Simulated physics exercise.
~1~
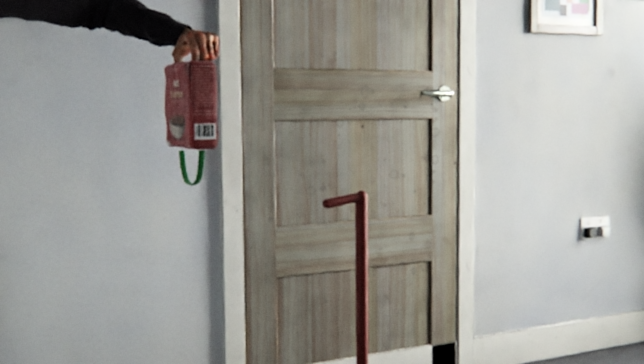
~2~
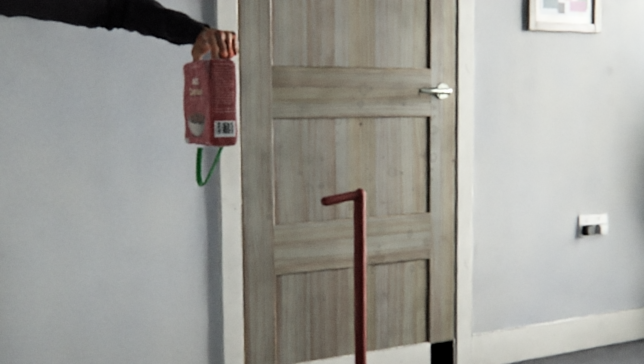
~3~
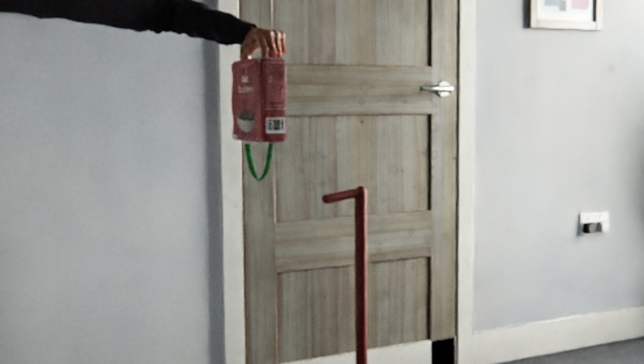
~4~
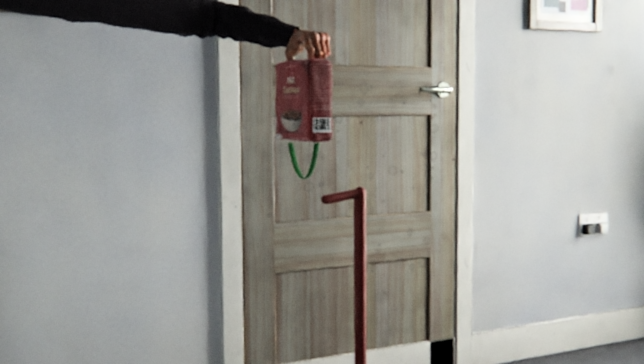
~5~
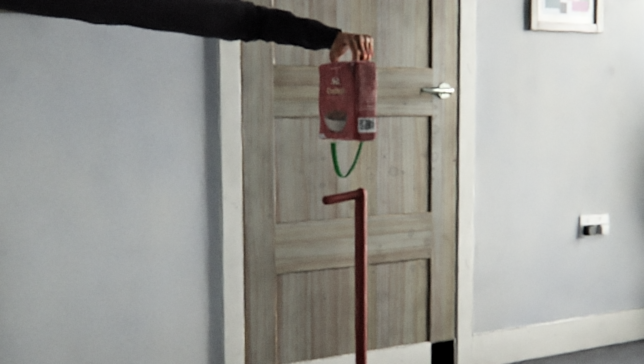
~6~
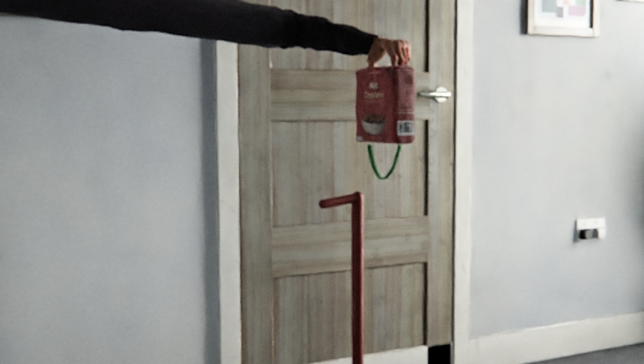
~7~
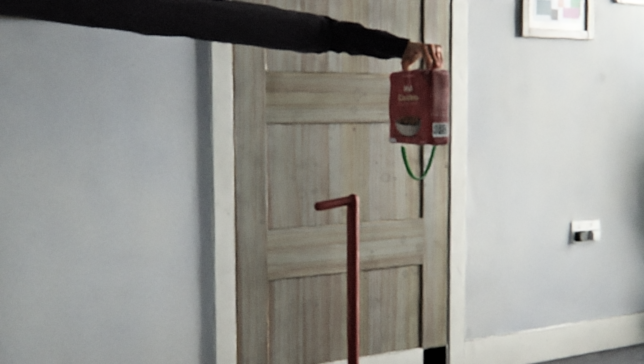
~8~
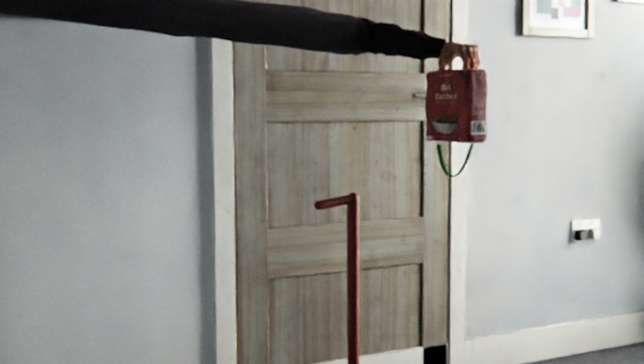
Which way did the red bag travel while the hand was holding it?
The red bag moved to the right, passing above the hooked post.
